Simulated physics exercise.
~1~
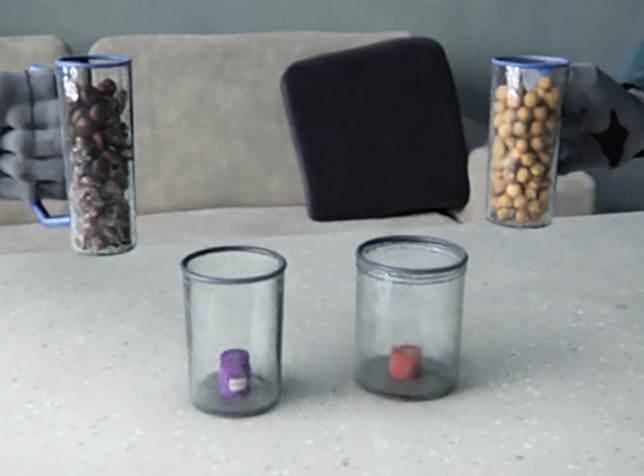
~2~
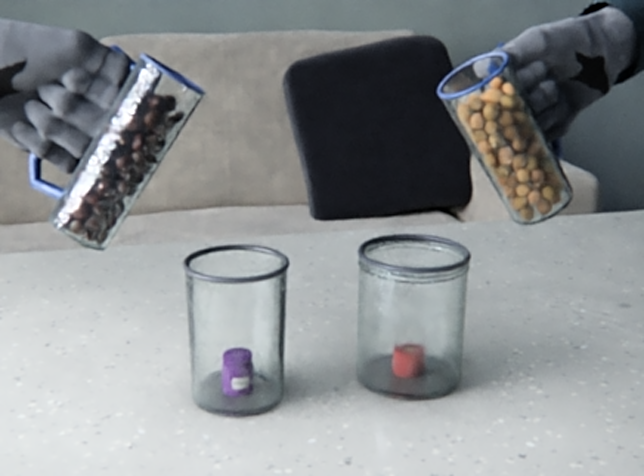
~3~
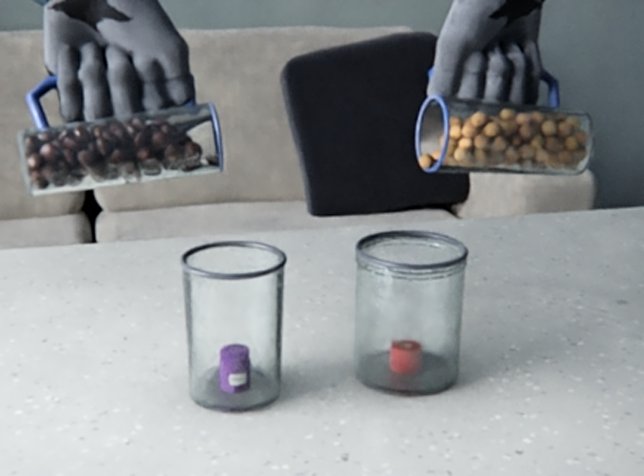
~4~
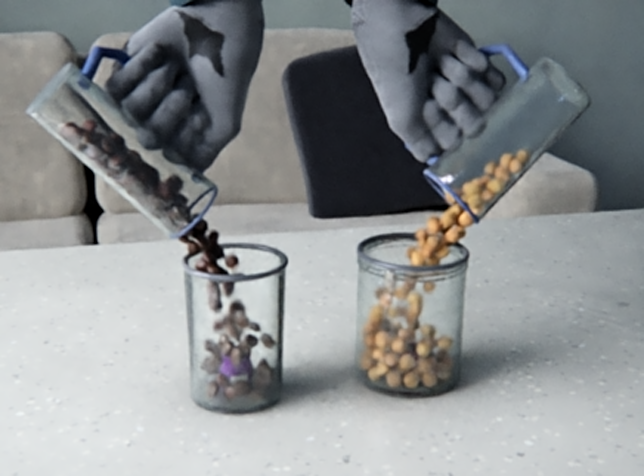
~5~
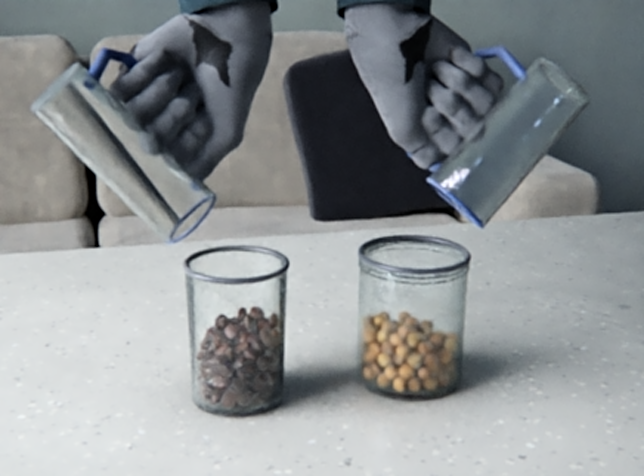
Two hands tip cups of dark beans and tan balls, burying the small objects in both glasses.
